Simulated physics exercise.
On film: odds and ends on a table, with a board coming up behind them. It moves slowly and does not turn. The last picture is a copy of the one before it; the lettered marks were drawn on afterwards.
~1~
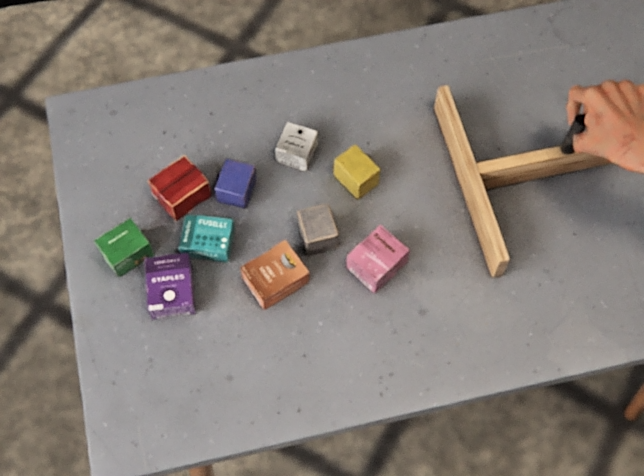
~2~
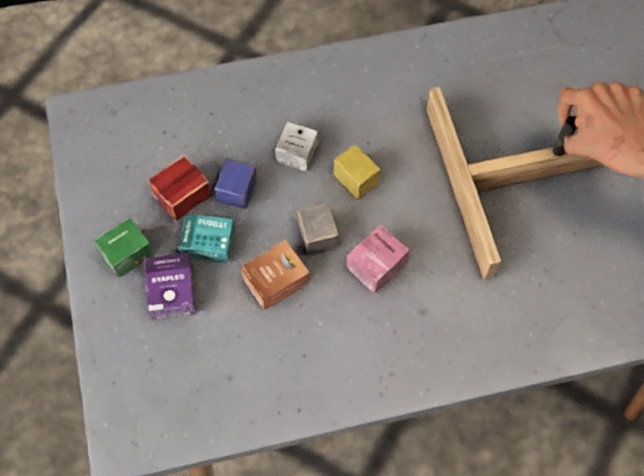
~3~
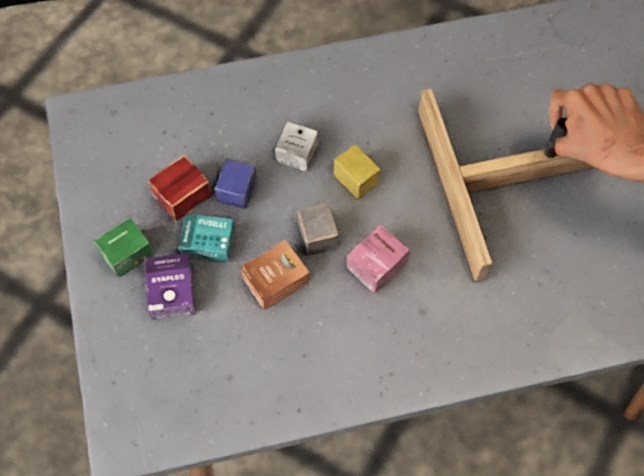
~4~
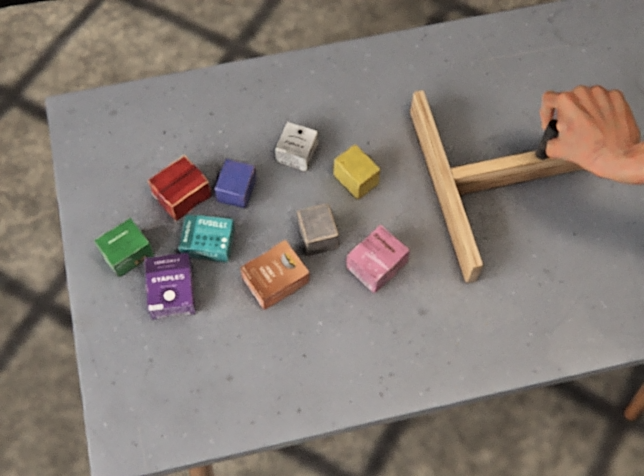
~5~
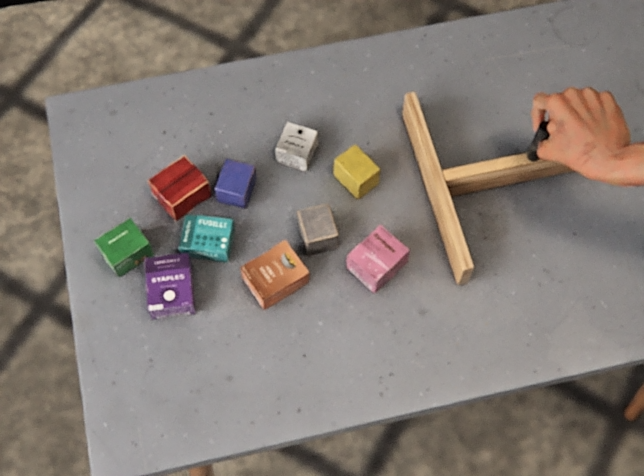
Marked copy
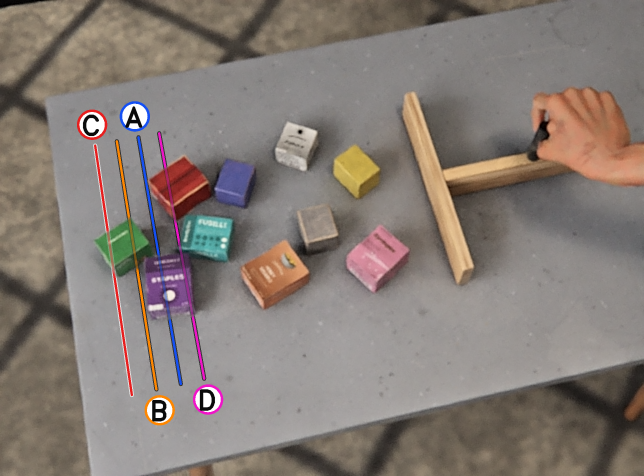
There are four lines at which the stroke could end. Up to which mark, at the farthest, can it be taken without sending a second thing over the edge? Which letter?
D.
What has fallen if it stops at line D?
The purple box goes over.
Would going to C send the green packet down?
Yes.
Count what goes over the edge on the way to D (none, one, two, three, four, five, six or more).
By then, one.
On the marked copy, A at (158, 253); B at (135, 257); C at (112, 262); D at (180, 248).
Following D. Soon after the start, board (347, 195); white box (293, 146); pink box (330, 263).
Later, board (254, 214); purple box (132, 295); red box (156, 190).
In the end, board (180, 229); purple box over the edge; green packet (73, 262); one fallen.
As for the rest, A drops two; B drops four; C drops six.
